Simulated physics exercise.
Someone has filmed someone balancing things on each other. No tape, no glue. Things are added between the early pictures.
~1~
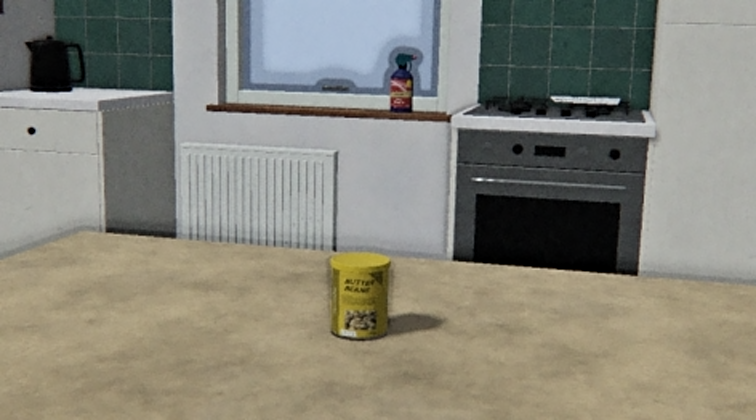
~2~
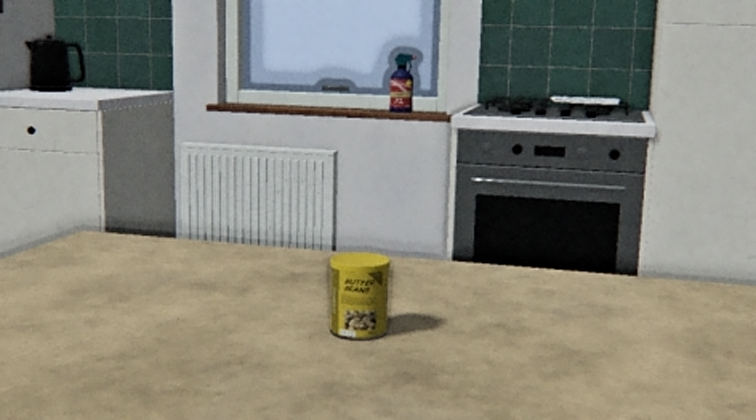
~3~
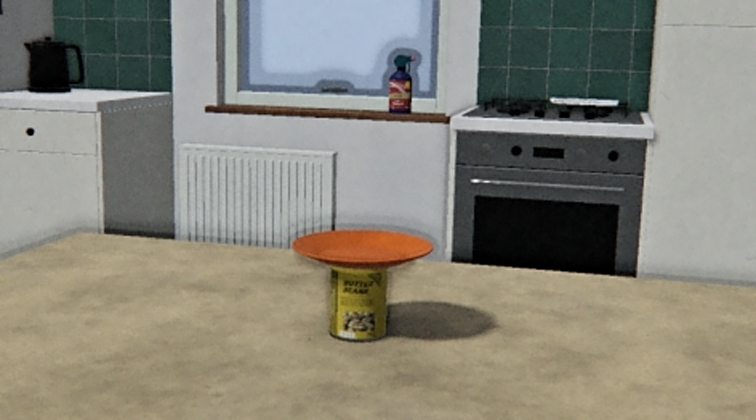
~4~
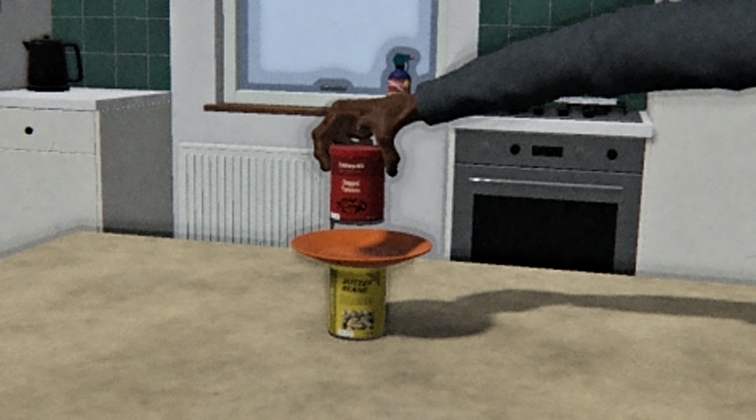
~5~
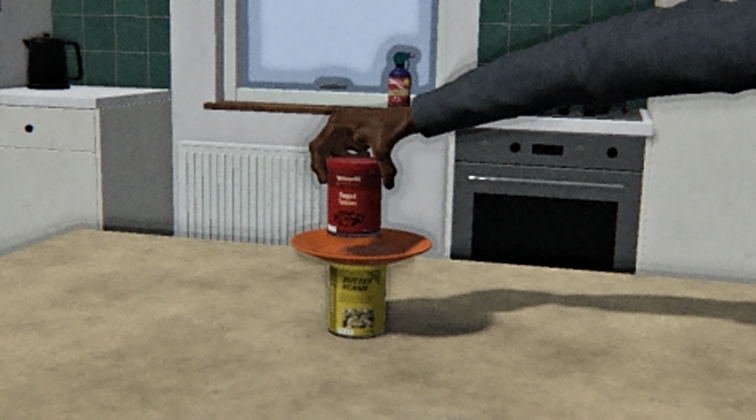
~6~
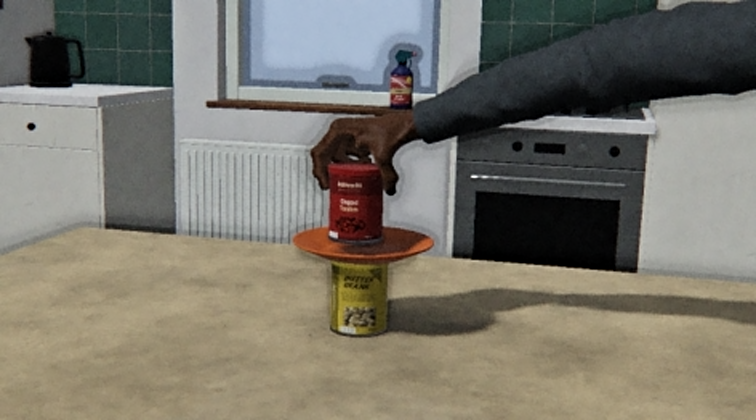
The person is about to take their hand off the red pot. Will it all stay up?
In the end the pile keeps its balance.
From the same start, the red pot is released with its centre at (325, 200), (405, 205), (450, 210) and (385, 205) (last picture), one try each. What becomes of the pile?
In the first case it keeps its balance; in the second case it holds; in the third case it comes apart; in the fourth case it keeps its balance.
Then, 0.20 s on from there, no change.
Then, 0.40 s on from there, red pot resting near (356, 203).
In the end, all 3 unmoved. At the end, from the last picture's camera, red pot near (356, 203). The pile stays up.
